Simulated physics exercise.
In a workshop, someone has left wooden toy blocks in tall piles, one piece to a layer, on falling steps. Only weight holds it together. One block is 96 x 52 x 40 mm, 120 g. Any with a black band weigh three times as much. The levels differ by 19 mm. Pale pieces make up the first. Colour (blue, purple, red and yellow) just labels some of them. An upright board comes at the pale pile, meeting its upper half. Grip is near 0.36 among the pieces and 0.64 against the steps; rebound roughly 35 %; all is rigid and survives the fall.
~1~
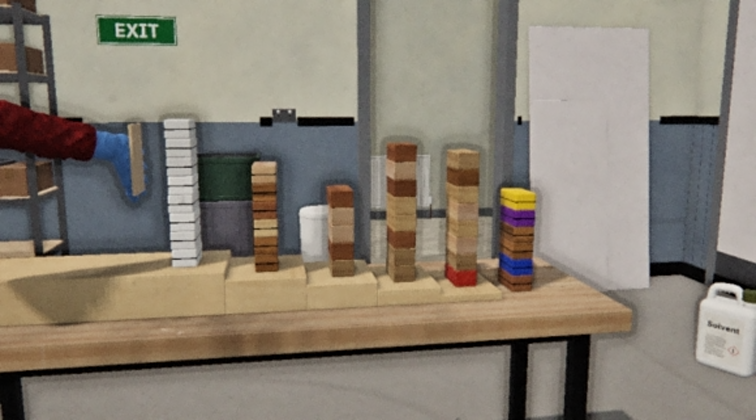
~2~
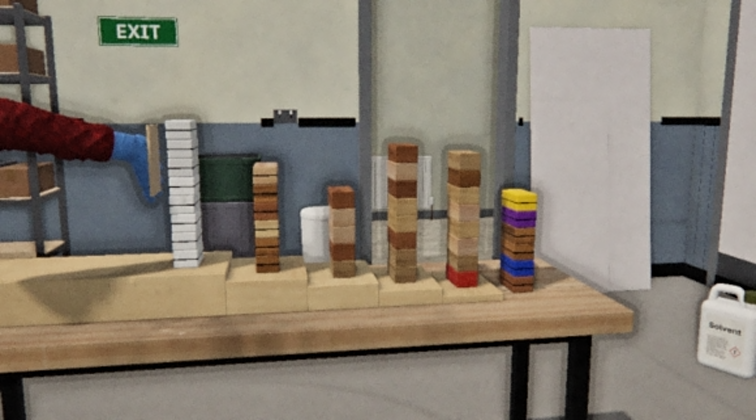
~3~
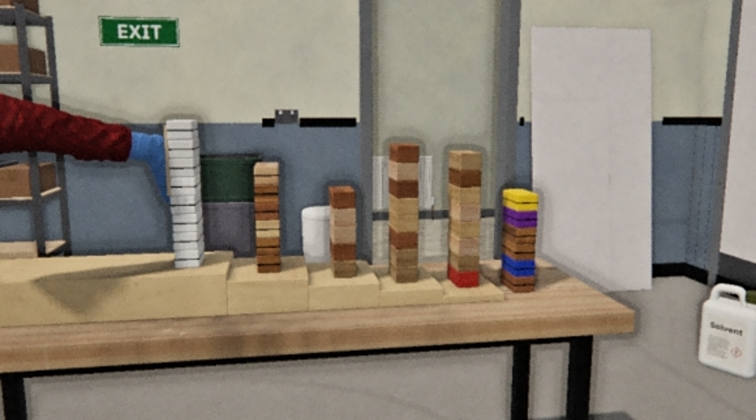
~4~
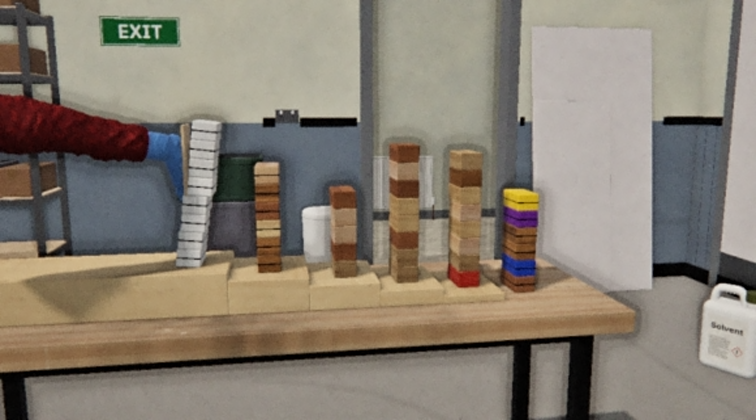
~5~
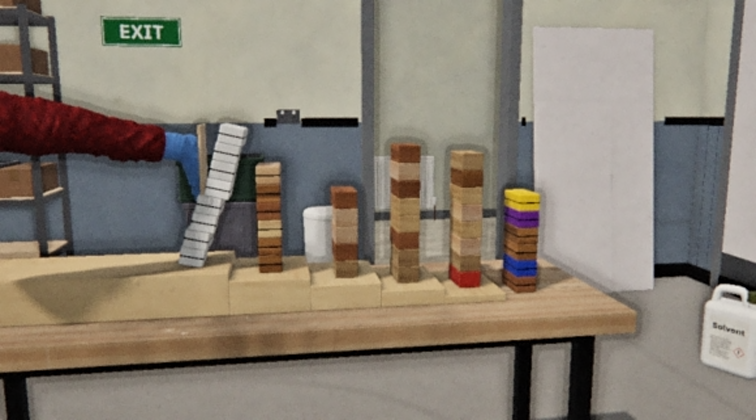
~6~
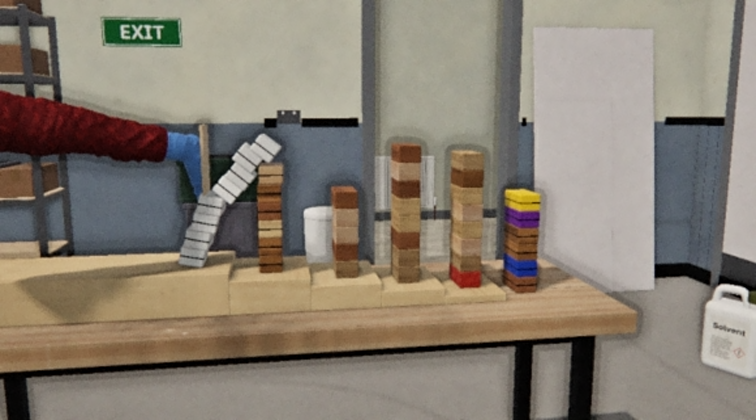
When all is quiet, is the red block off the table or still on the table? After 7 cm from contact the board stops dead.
It stays up there.
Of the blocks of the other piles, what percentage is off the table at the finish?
Near 20 per cent.
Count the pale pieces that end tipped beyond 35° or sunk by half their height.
4 pale pieces.
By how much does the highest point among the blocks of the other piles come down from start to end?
Roughly 18 cm.
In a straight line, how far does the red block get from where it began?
Roughly 0 cm away.
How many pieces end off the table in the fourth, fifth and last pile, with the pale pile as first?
Fourth 0, fifth 3, last 4.
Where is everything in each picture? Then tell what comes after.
In the first picture (pixels give the middle of a visible side), board (131, 151) 7 cm short; red block (466, 279); blue block (523, 268); purple block (525, 219); none of the others has stirred.
In the second picture, board (149, 152) 33 mm short; red block (467, 280).
In the third picture, board (167, 151) 1 mm in; red block (468, 280).
In the fourth picture, board (183, 151) 33 mm in, top of the pale pile leaning 7°; red block (469, 280); none of the others has stirred.
In the fifth picture, board (200, 151) 6 cm in, top of the pale pile leaning 13°; red block (470, 280); none of the others has stirred.
In the sixth picture, board (202, 151) 7 cm in, stopped, top of the pale pile leaning 38°; red block (471, 280); yellow block (530, 203); purple block (530, 220); one has shifted.
Then, 0.30 s past the last view, 4 of the pale pile down; none of the 33 other blocks off the table, 10 disturbed; red block unmoved.
Then, 0.62 s past the last view, 4 of the pale pile down; none of the 33 other blocks off the table, 23 disturbed; red block unmoved.
Then, 1.06 s past the last view, 4 of the pale pile down; none of the 33 other blocks off the table, 32 disturbed; red block unmoved; yellow block 25° from how it stood, 19 mm lower.
Then, 1.62 s past the last view, 4 of the pale pile down; 7 of the 33 other blocks off the table; red block unmoved; purple block upside down.
In the end, 4 of the pale pile down; 7 of the 33 other blocks off the table; red block unmoved; purple block upside down; yellow block on its side. From the last view, middles, red block near (465, 275).
